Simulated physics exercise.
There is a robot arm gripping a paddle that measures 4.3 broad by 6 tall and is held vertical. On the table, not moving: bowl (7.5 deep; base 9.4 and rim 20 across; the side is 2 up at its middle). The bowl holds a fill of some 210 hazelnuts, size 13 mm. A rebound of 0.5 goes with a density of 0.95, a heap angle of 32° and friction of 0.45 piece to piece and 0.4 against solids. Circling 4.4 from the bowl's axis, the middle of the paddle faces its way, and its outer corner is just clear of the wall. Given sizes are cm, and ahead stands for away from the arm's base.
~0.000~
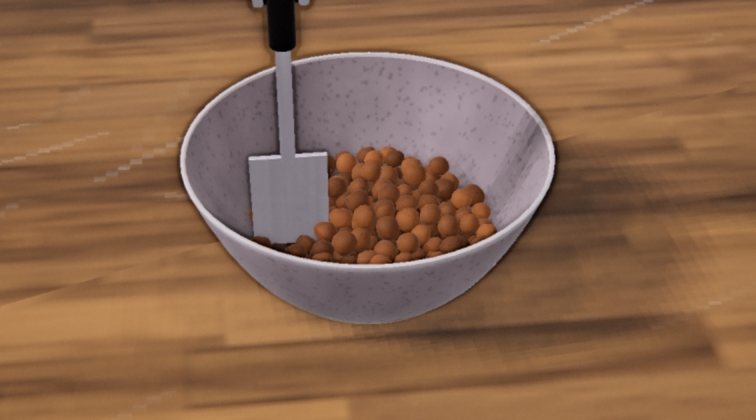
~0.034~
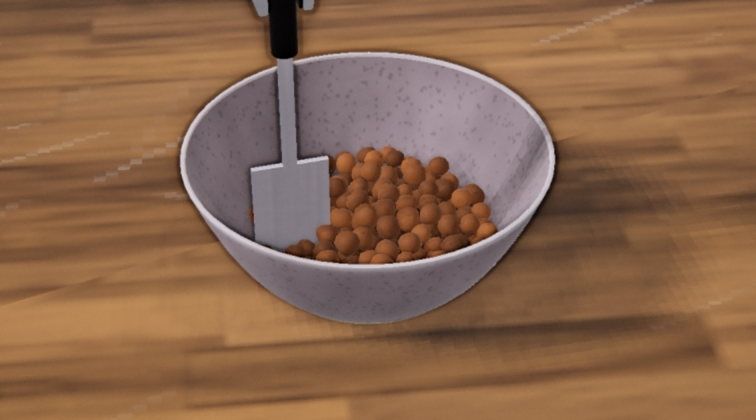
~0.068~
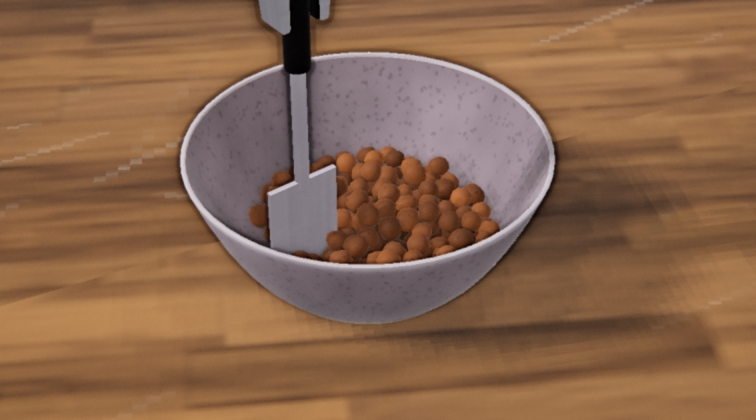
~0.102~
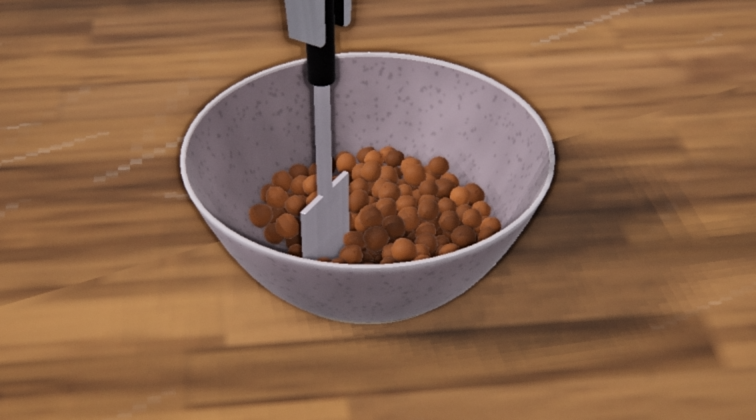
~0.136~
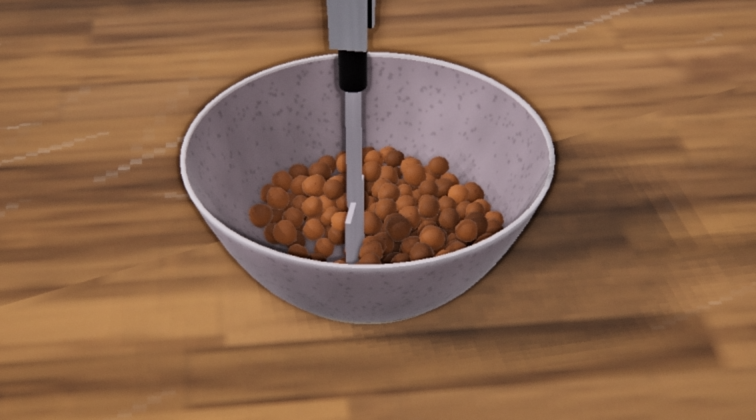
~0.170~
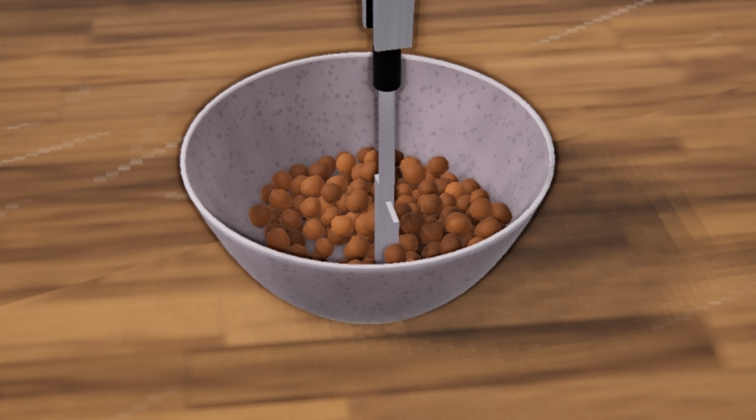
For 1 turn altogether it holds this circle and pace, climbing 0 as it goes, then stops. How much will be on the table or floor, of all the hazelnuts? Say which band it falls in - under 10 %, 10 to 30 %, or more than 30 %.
It falls under 10 %.
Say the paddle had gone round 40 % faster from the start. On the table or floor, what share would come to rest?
10 %.
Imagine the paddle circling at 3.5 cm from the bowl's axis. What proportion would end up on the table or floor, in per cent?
That would make it around 0 percent.
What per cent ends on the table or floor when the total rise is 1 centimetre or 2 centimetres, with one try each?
It comes to about 0 per cent and about 0 per cent.
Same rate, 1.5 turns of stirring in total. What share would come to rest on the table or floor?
Estimate: Near 5 %.
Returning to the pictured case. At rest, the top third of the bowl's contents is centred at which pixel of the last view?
I'd say close to (298, 254).
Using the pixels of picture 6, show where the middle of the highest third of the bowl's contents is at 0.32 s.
I'd put its middle near (458, 142).
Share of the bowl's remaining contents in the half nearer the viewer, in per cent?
Roughly 60 per cent.
After 0.32 s, 197° round, highest piece 9 above the table; 211 in the bowl, 1 in flight or on the tool.
After 0.48 s, 297° round, highest piece 8 above the table; 208 in the bowl, 2 on the table or floor, 2 in flight or on the tool.
After 0.76 s, 0° round, highest piece 6 above the table; 206 in the bowl, 6 on the table or floor.
After 1.46 s, 0° round, highest piece 6 above the table; 206 in the bowl, 6 on the table or floor.
At rest, 206 in the bowl, 6 on the table or floor. That is 3 % on the table or floor.
